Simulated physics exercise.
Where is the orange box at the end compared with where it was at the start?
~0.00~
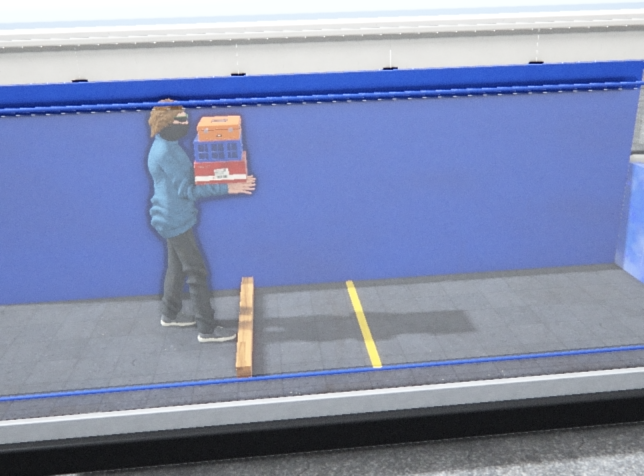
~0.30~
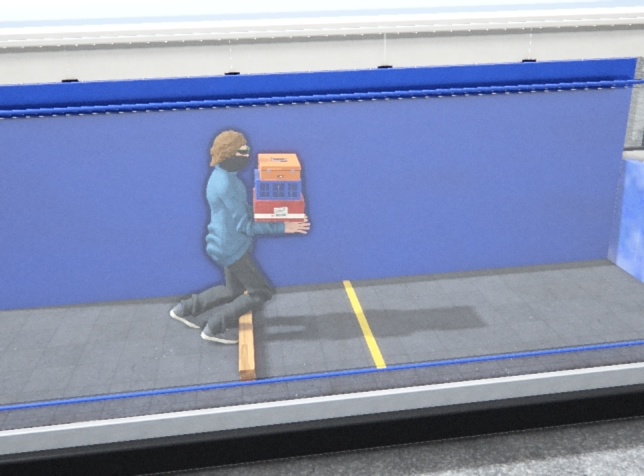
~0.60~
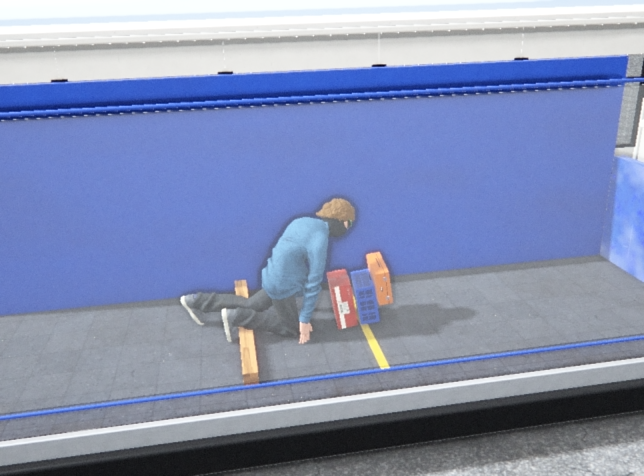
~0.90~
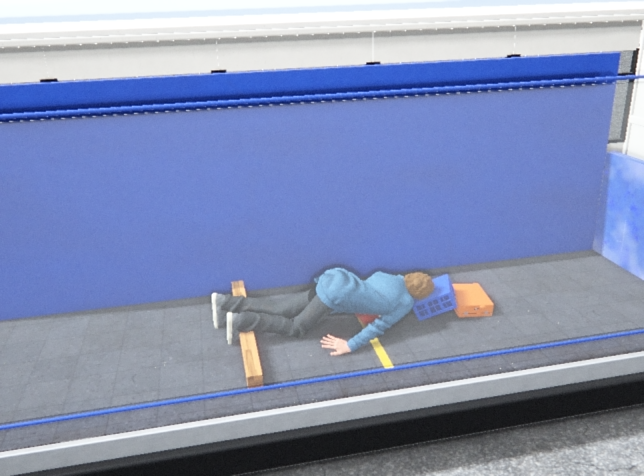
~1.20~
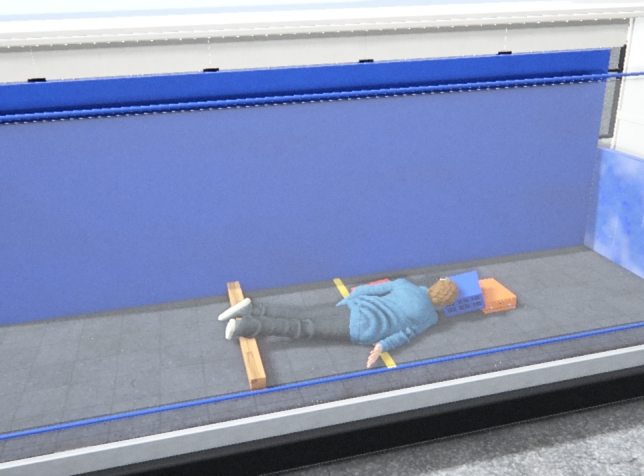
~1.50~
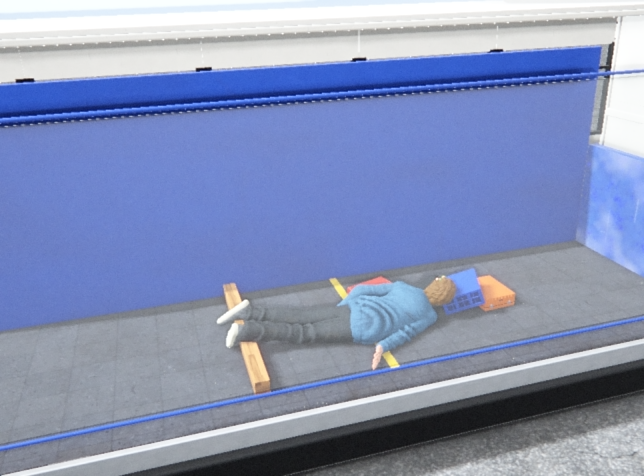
At the start it is on top of the stack in the person's arms, left of the yellow line. At the end it lies on the floor well to the right of the line, beyond the person's head and the blue crate.
